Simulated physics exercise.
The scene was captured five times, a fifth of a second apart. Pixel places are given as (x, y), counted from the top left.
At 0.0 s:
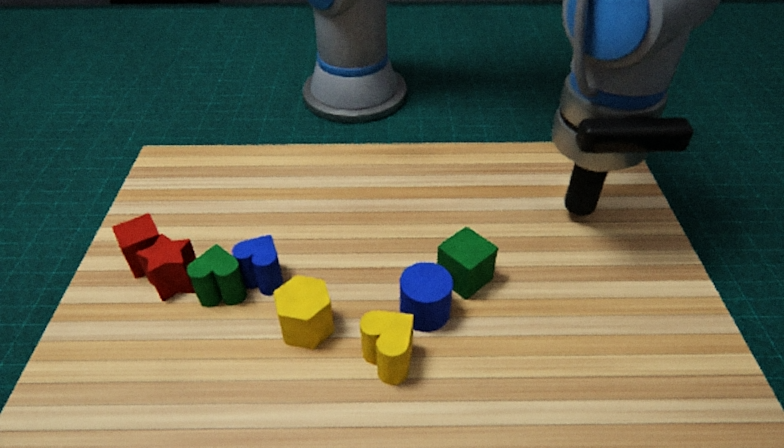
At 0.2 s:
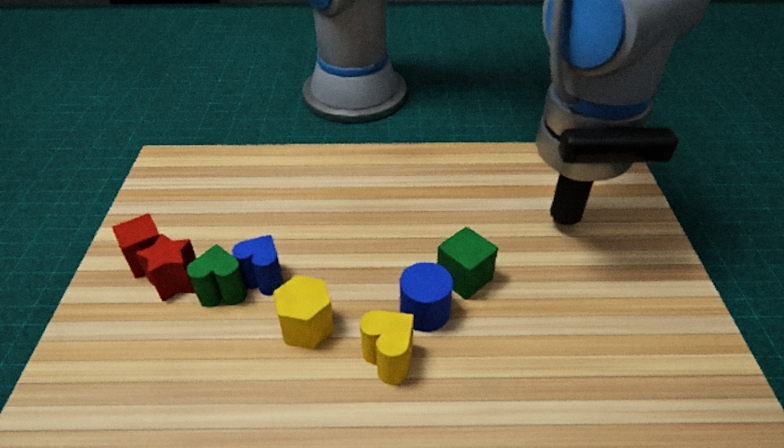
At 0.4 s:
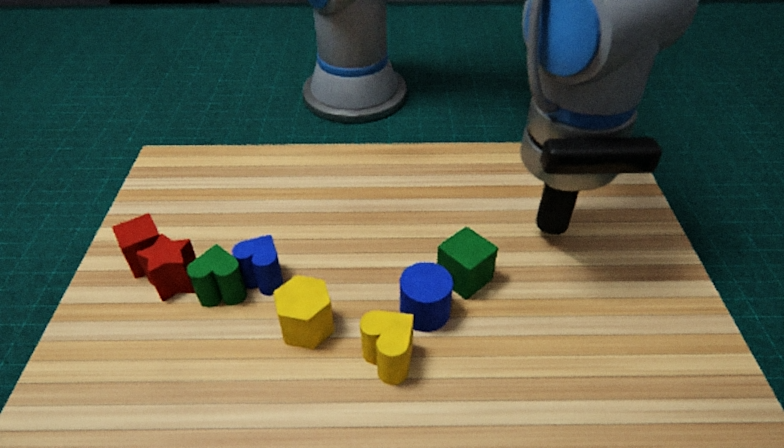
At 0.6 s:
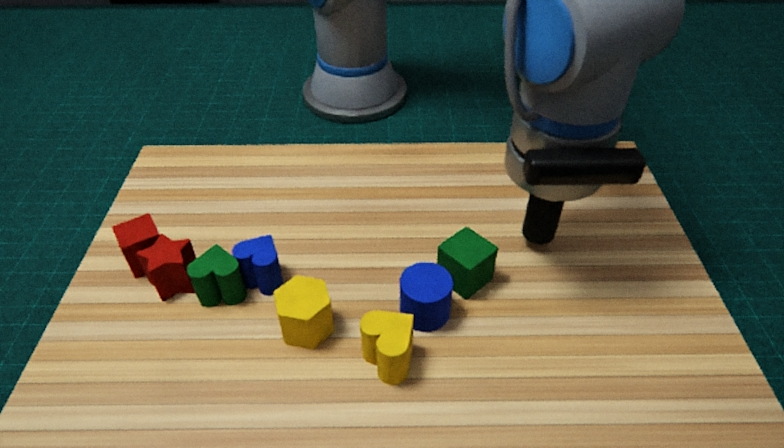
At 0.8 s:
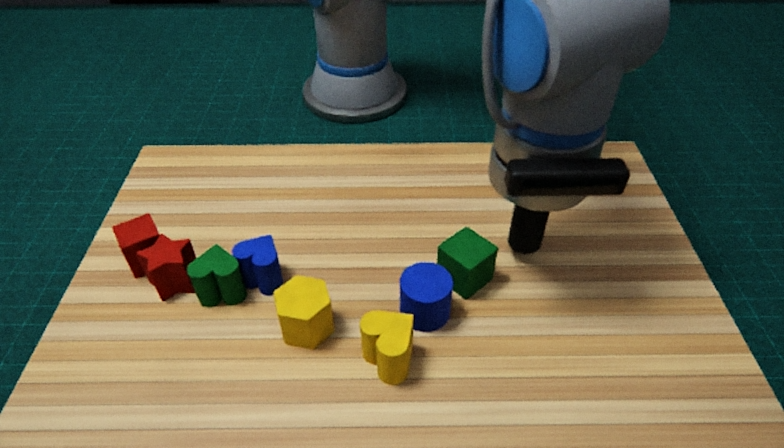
Robot arm moving its black rod slowly left and nearer across a wooden board, while the scattered colourful blocks stay still.
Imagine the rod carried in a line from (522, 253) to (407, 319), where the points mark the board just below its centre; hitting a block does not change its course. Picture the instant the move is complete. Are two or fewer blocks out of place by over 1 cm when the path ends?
Final answer: No.
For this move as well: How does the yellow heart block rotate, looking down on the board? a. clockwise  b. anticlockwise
My answer is option b.
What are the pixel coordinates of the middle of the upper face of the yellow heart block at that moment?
It should be at (372, 348) by then.
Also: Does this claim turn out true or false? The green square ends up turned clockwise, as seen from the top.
Answer: True.
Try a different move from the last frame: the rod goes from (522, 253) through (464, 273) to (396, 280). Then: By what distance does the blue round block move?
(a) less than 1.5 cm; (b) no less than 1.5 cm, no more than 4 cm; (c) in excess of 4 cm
Answer: C.
On the path given first. One third of the way, rod at (488, 263); blue round block at (423, 283); green square at (453, 252), turned 15° clockwise.
Two thirds of the way, rod at (448, 286); yellow heart block at (374, 346), turned 20° anticlockwise; blue round block at (371, 304); green square at (409, 269), turned 35° clockwise.
At the end, rod at (407, 309); yellow hexagon still; yellow heart block at (372, 348), turned 20° anticlockwise; blue round block at (353, 308); green square at (373, 270), turned 70° clockwise.
